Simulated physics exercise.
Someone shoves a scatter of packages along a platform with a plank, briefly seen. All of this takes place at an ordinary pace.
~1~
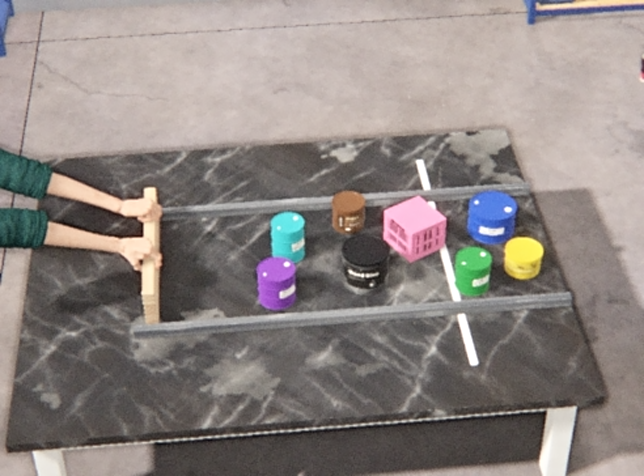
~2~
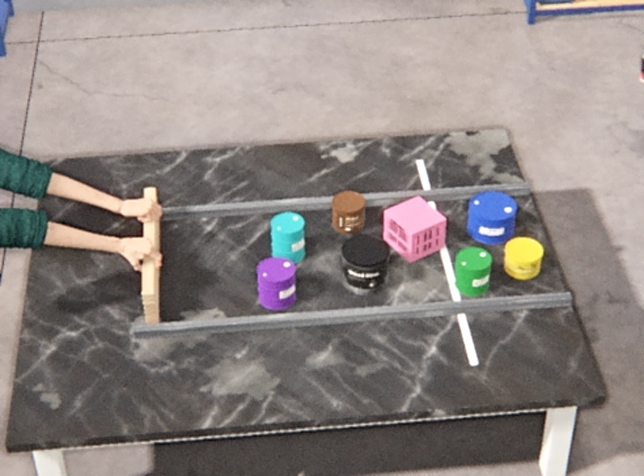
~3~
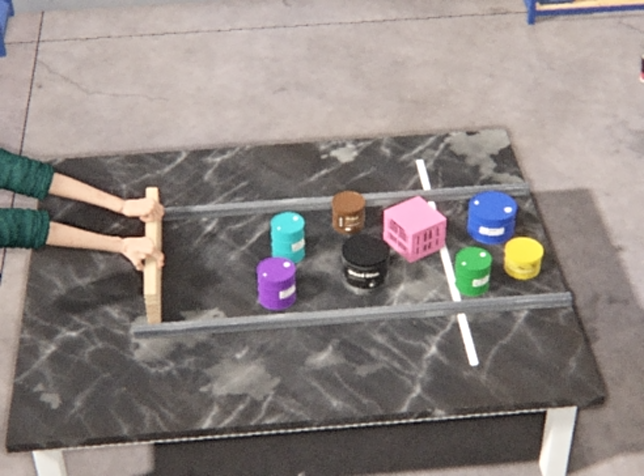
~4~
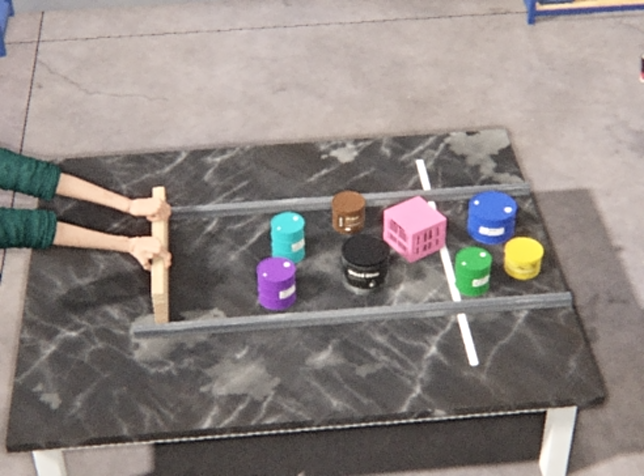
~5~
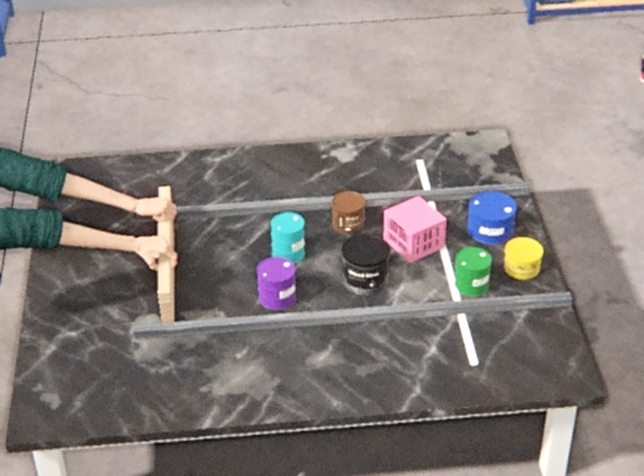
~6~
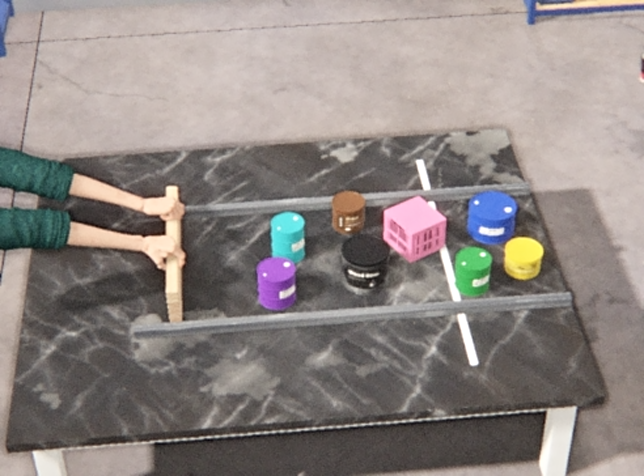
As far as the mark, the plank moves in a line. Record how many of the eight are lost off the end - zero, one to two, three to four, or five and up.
Lost off the end: Zero.
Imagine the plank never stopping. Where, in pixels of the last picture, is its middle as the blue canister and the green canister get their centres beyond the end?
Roughly (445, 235); roughly (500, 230).
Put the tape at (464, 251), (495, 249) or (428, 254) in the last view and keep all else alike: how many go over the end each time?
In order, the counts are 1, 2 and 0.
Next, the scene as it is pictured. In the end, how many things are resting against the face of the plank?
Contact count: 3.
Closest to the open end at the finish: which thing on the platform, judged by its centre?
Answer: The blue canister.
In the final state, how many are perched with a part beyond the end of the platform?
Answer: 1.
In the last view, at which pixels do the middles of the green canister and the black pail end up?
In the last view, the middles sit near (508, 278) and near (496, 248).
A little later, none off yet; yellow pail at rest near (523, 259); blue canister at rest near (492, 218); green canister at rest near (473, 272).
When it is over, the number that fall off is zero.
